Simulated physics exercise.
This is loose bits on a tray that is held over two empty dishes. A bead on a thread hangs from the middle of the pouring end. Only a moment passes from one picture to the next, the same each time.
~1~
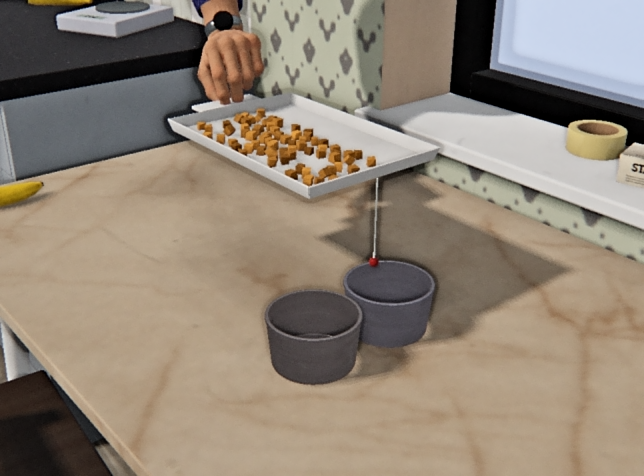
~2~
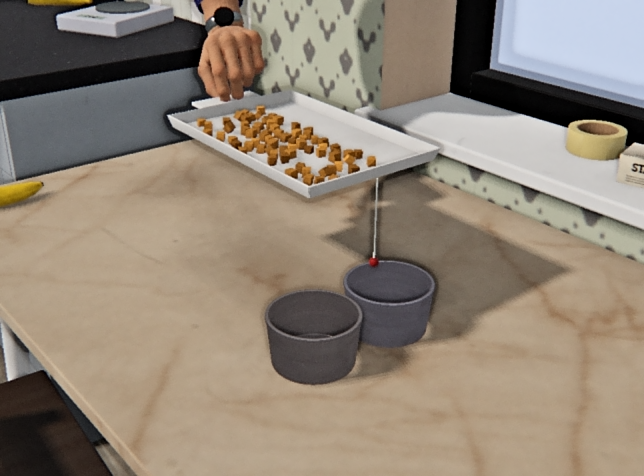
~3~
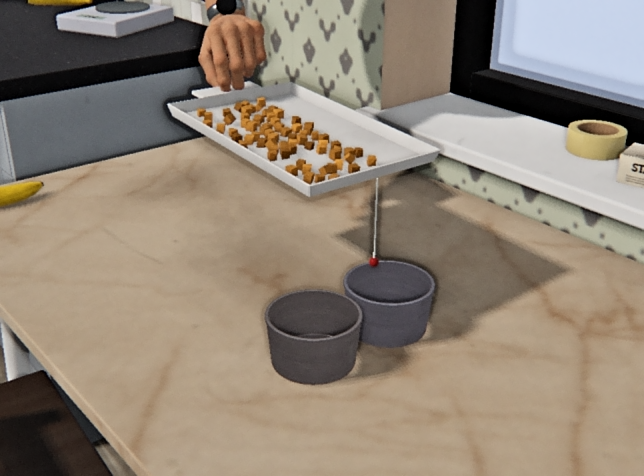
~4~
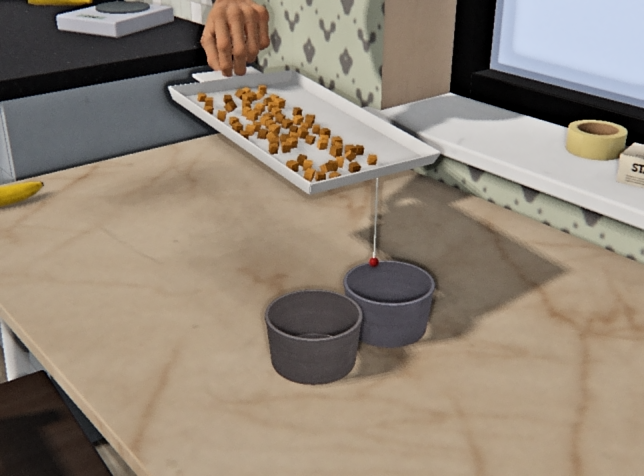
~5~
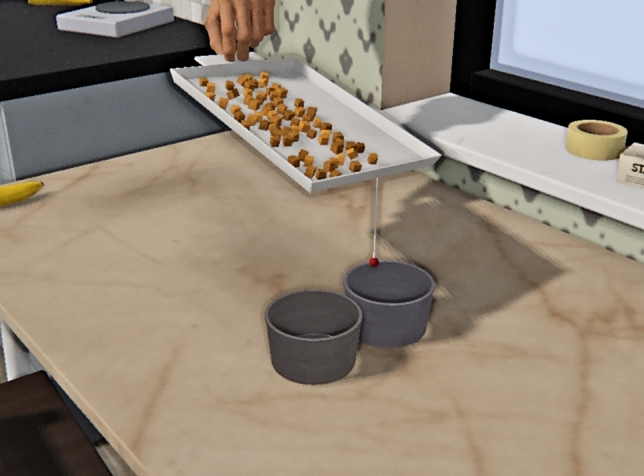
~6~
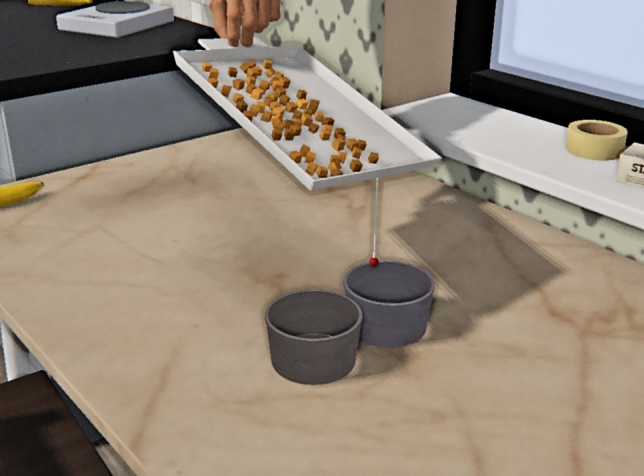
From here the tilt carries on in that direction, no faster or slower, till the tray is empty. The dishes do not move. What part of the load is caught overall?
In the dishes lies under half of it.
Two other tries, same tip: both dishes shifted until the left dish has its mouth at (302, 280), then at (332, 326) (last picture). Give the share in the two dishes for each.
In turn 0 and 30 in a hundred.
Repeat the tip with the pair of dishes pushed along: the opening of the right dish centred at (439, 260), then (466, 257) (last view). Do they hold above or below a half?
One: More than half. Two: Over half.
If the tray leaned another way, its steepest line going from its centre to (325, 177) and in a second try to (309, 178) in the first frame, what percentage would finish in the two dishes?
About 90 and 60 per cent.
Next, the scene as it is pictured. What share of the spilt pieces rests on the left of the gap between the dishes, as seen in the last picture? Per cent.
It comes to 0 per cent or so.
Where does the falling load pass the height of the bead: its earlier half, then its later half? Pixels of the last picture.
Around (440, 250) and then (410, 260).
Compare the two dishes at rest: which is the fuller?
The winner is the right-hand dish.
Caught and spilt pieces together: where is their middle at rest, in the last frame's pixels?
Close to (429, 309).
Shortly afterwards, tray tipped steeply; the bulk on the tray; a little in the air.
Next, tray tipped past a quarter turn; near two thirds on the tray; a little in the right dish; near a quarter outside both.
Some moments later, tray tipped past a quarter turn; near a third in the right dish; near two thirds outside both.
In the end, tray tipped past a quarter turn; none at all in the left dish; near a third in the right dish; near two thirds outside both.
